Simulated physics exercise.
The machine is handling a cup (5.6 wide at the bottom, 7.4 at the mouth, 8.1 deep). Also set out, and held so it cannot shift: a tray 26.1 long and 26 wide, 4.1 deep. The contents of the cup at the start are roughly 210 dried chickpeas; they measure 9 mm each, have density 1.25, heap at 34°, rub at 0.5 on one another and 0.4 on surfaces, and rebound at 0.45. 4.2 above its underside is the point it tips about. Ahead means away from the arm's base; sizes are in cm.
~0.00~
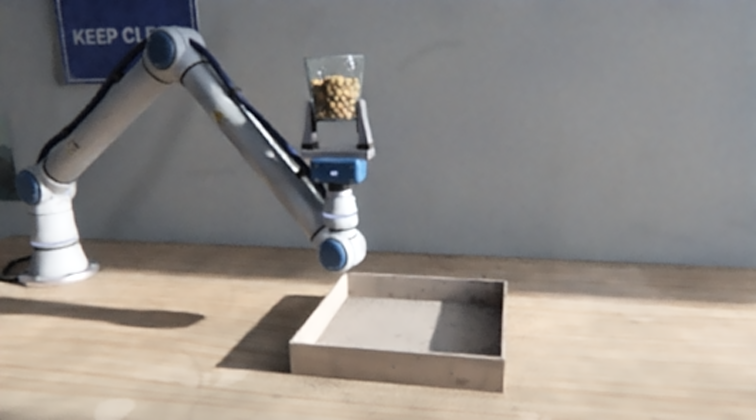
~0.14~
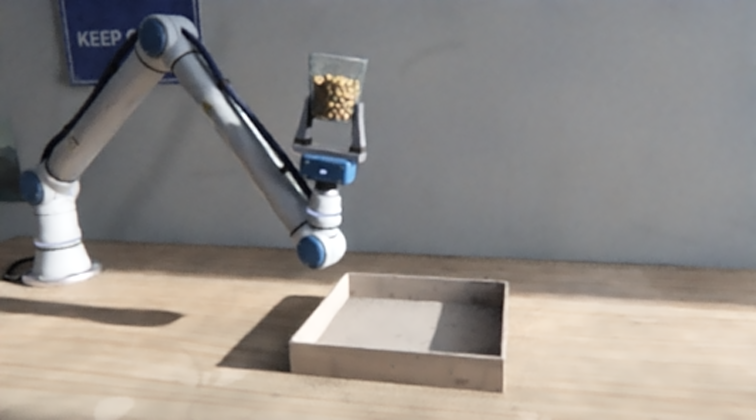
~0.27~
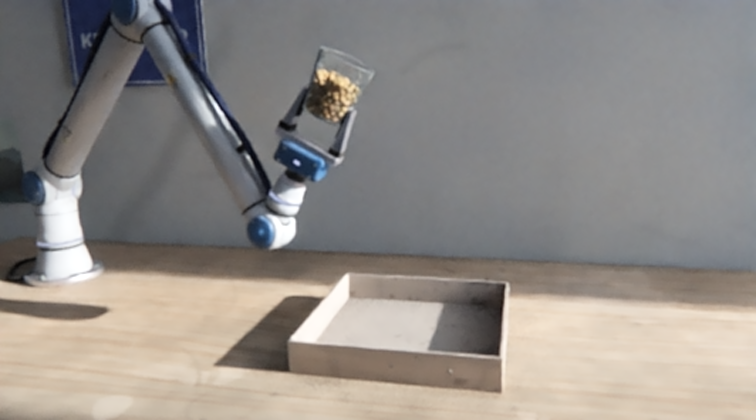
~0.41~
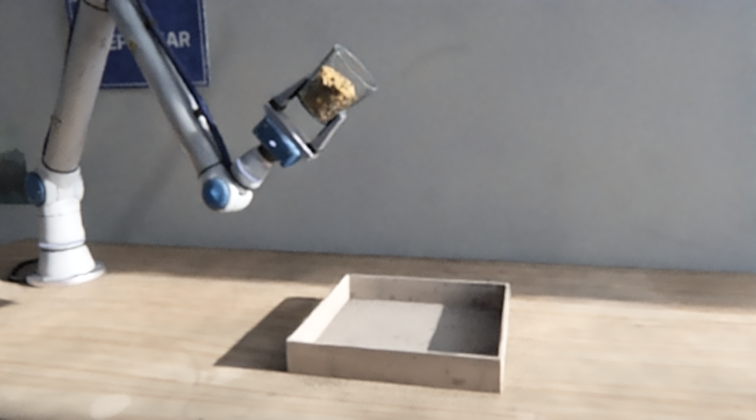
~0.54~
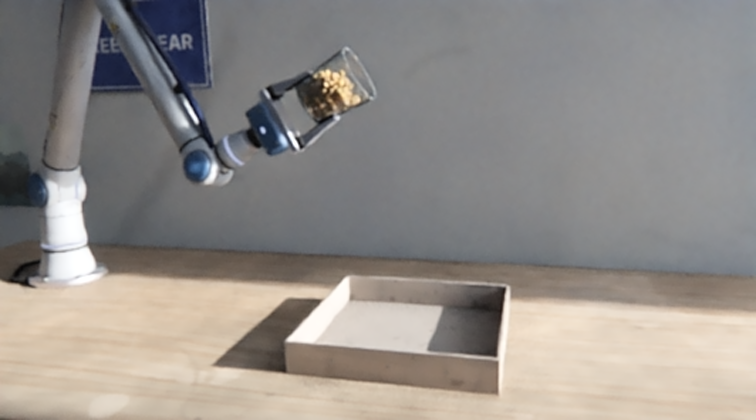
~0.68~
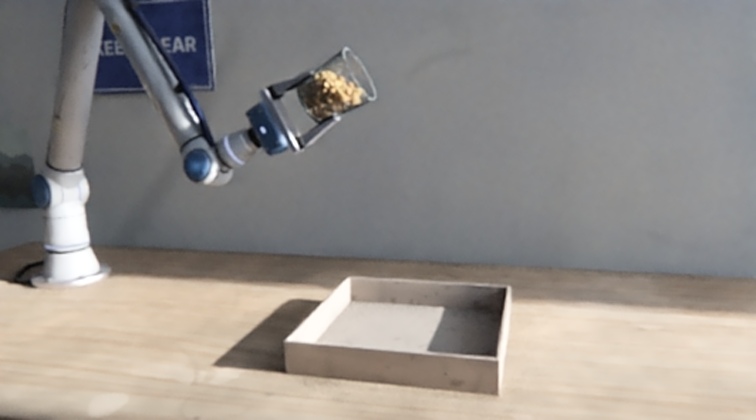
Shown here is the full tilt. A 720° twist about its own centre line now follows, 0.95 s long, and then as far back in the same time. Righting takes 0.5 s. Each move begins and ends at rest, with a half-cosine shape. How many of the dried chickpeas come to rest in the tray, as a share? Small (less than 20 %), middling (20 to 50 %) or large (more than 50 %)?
Small.
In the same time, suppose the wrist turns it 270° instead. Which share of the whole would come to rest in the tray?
I'd put it at about 0 %.
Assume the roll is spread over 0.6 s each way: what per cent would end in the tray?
Then roughly 0 per cent.
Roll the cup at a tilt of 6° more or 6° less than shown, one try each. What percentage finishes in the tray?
About 10 and 0 per cent.
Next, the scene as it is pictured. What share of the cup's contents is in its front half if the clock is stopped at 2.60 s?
My guess would be around 55 per cent.
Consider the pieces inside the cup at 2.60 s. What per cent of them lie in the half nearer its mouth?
I reckon roughly 30 per cent.
After 1.64 s, tipped 62°, highest piece 38 above the table; 204 in the cup, 2 in the tray.
After 2.60 s, tipped 62°, highest piece 37 above the table; 202 in the cup, 4 in the tray.
After 3.28 s, upright, highest piece 38 above the table; 202 in the cup, 4 in the tray.
After 3.98 s, upright, highest piece 38 above the table; 202 in the cup, 4 in the tray.
At rest, 202 in the cup, 4 in the tray. That is 2 % in the tray.
